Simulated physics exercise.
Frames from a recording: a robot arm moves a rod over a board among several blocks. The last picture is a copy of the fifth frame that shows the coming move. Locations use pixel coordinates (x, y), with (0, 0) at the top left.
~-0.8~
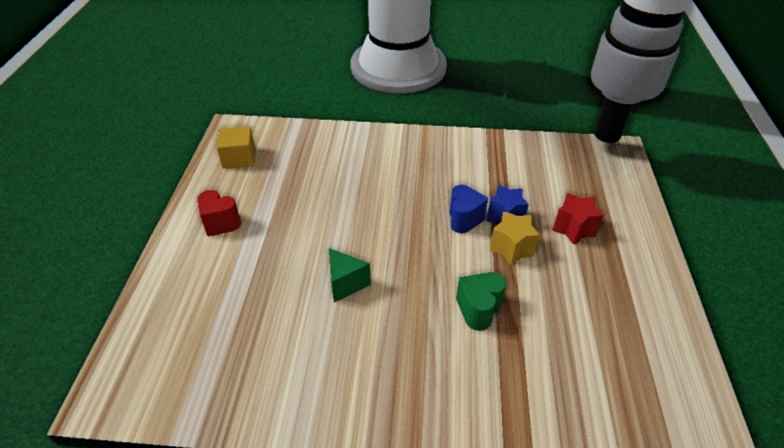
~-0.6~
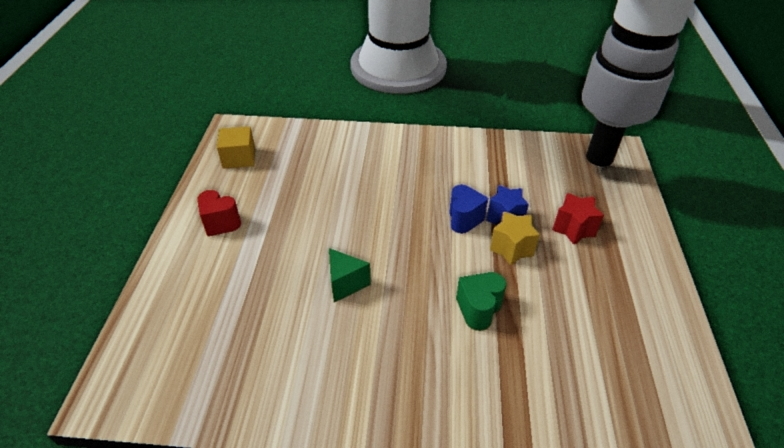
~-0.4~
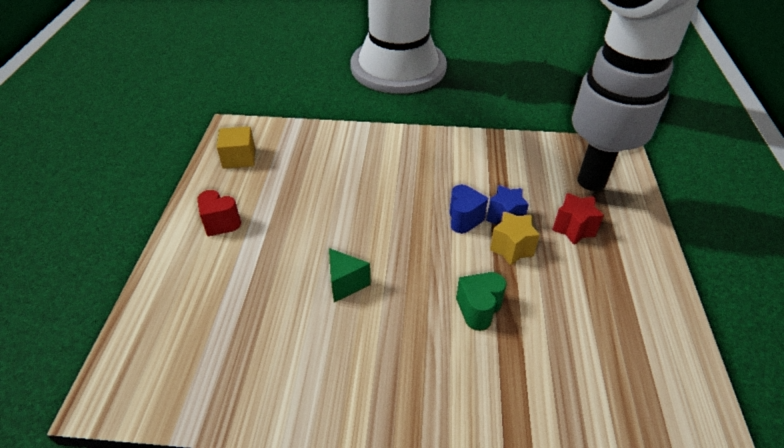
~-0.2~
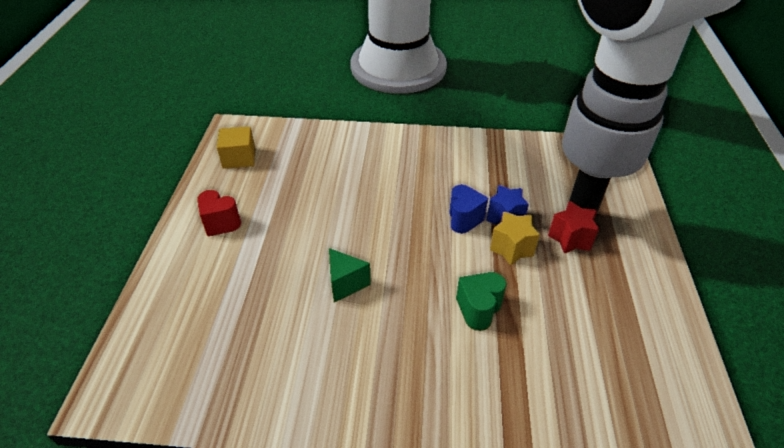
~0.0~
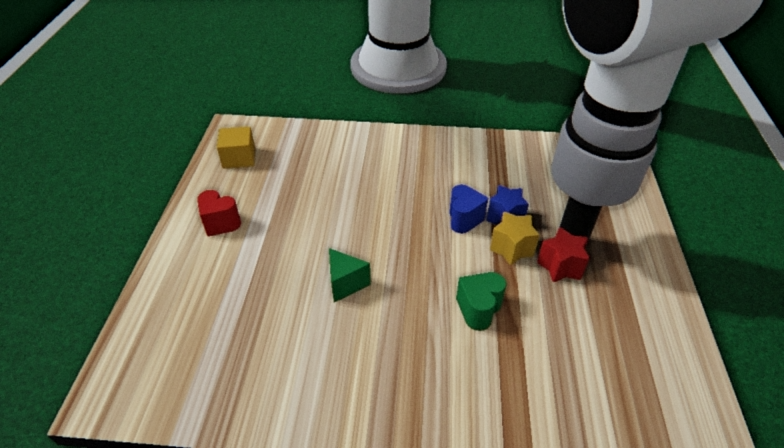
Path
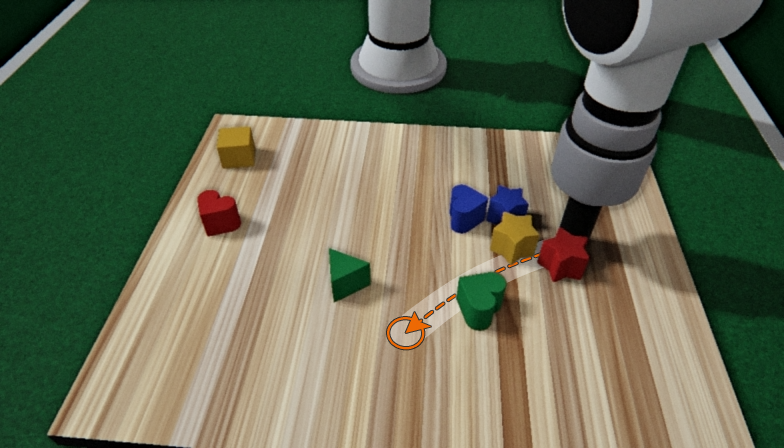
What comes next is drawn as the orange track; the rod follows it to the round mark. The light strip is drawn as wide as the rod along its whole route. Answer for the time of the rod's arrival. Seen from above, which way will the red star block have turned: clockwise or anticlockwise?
It goes anticlockwise.
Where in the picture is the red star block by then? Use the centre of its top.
I predict (550, 262).
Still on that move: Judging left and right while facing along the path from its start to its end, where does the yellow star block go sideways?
Right-hand side.
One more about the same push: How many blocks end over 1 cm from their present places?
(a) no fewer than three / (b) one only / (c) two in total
a: No fewer than three.
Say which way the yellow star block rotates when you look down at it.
It rotates clockwise.
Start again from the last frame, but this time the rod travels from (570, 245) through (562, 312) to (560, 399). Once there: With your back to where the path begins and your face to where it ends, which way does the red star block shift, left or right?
Heads right.
The line goes from (570, 245) by way of (486, 277) to (406, 333).
The first path, step by step. One third of the way, rod at (516, 252); yellow star block at (491, 227), turned 50° clockwise; red star block at (550, 262), turned 65° anticlockwise.
Two thirds of the way, rod at (460, 282); green heart at (480, 299), turned 15° anticlockwise; yellow star block at (483, 228), turned 80° clockwise; red star block at (550, 262), turned 65° anticlockwise.
At the end, rod at (406, 321); green heart at (479, 302), turned 25° anticlockwise; blue star block unmoved; yellow star block at (483, 228), turned 80° clockwise; red star block at (550, 262), turned 65° anticlockwise.
